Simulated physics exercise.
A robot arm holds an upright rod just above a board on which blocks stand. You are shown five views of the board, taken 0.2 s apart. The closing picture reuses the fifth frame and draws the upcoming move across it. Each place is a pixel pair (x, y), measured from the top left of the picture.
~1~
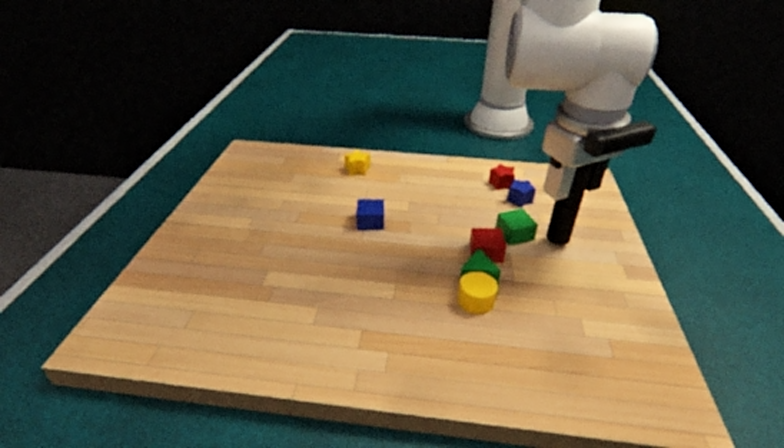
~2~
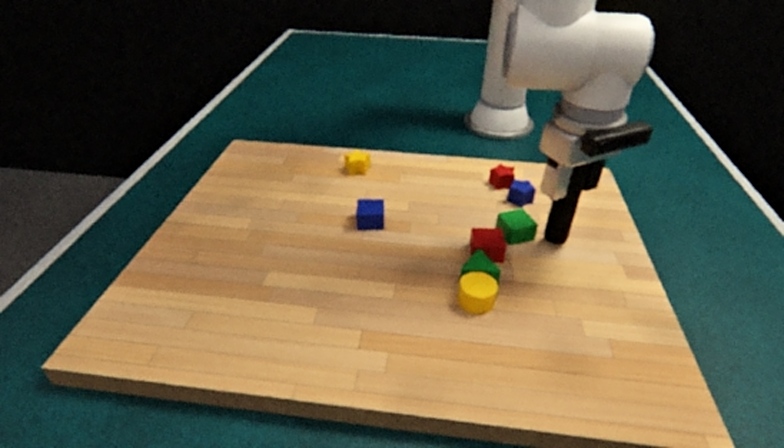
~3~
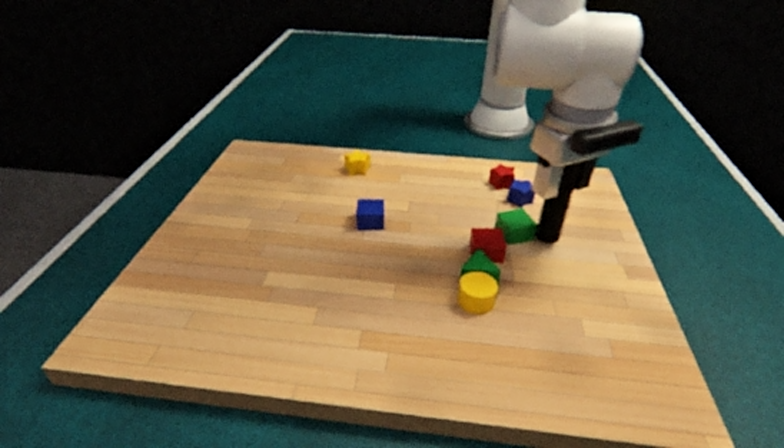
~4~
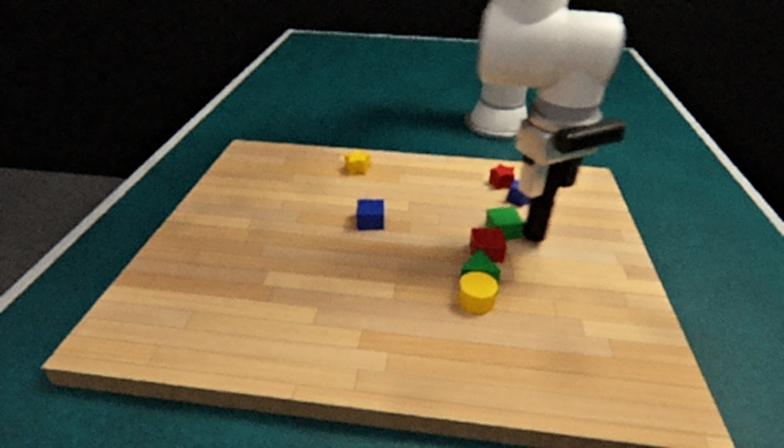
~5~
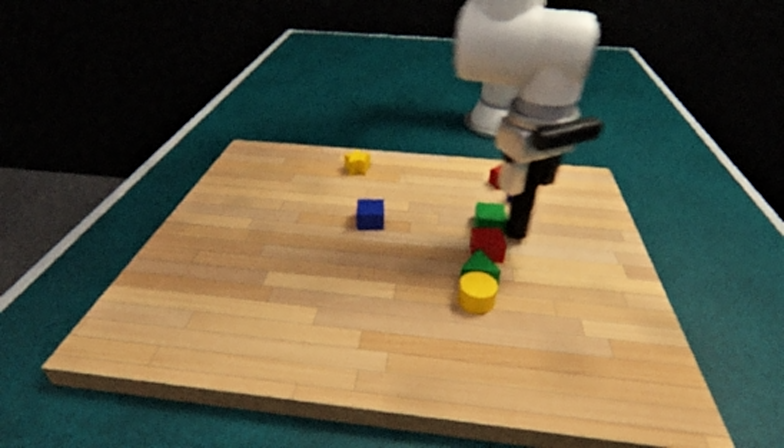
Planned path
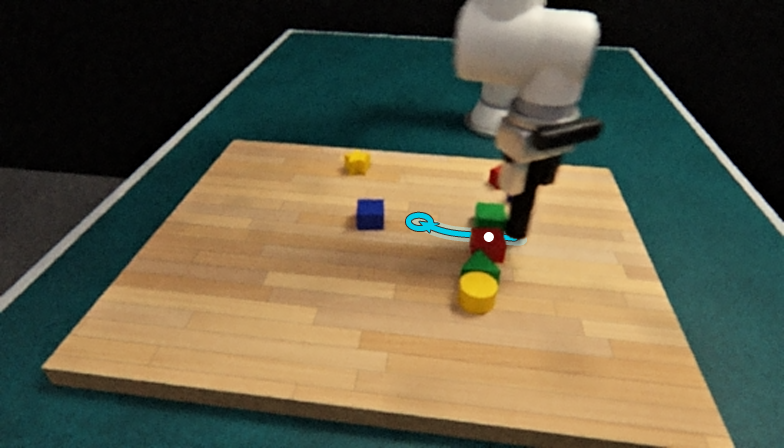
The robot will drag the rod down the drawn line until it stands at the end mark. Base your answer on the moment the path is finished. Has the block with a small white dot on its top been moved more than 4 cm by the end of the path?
I'd say no.
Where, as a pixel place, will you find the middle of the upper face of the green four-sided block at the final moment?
When the path ends, it will be at (469, 203).
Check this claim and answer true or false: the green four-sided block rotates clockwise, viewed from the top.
True.
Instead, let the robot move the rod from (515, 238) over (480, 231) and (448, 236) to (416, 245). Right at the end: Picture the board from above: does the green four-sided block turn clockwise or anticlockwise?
From above, the green four-sided block will be seen to turn clockwise.
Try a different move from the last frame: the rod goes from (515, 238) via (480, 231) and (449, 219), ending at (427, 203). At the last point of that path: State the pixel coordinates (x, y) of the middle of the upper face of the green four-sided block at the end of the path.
My best guess is (457, 187).
The drawn path runs from (515, 238) via (482, 236) and (448, 232), ending at (420, 222); the dot is on the red four-sided block.
What follows on the original path. One third of the way, rod (482, 230); green four-sided block (473, 205), turned 60° clockwise.
Two thirds of the way, rod (448, 227); green four-sided block (469, 203), turned 85° clockwise.
At the end, rod (420, 216); red four-sided block not moved; green four-sided block (469, 203), turned 85° clockwise.
